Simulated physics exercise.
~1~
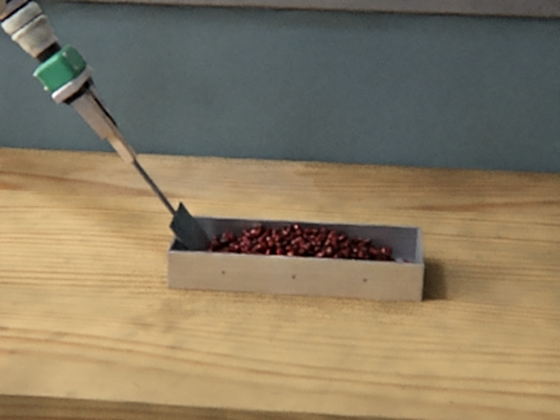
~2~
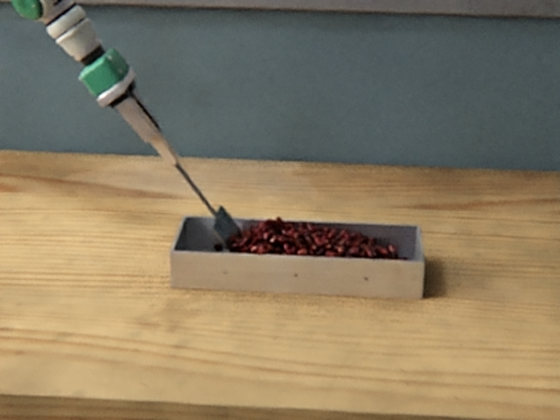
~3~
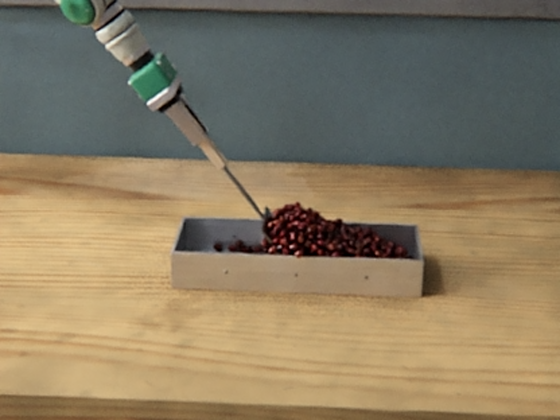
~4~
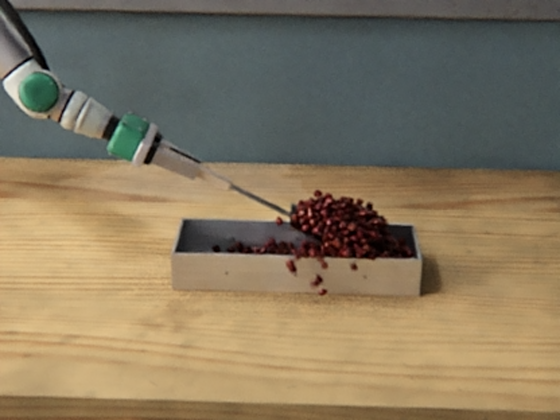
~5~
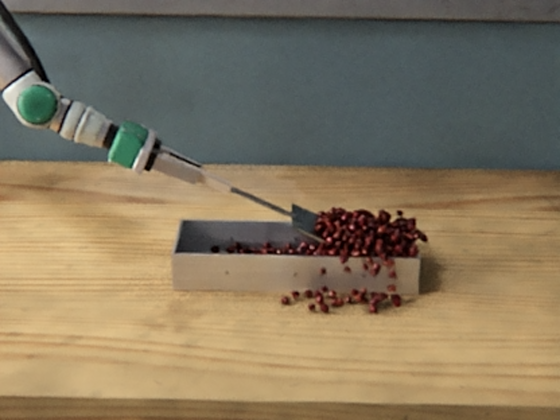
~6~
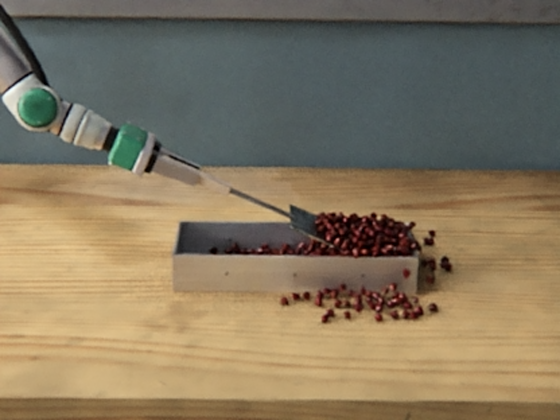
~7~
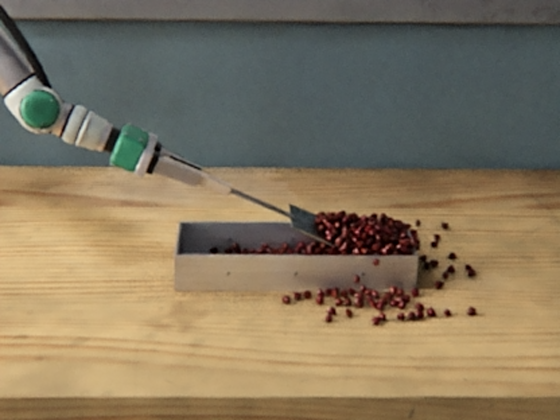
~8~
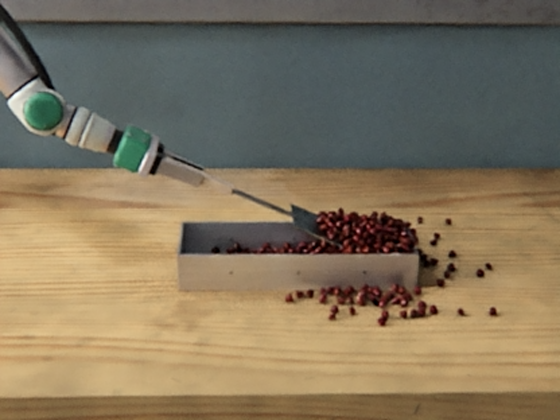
The footage shows a robotic arm pushing a paddle rightward through dark red beans in a shallow trough, heaping them toward the right end, then tilting flatter and stopping as some spill over the front and right end, leaving most in the trough and others scattered on the wooden table.
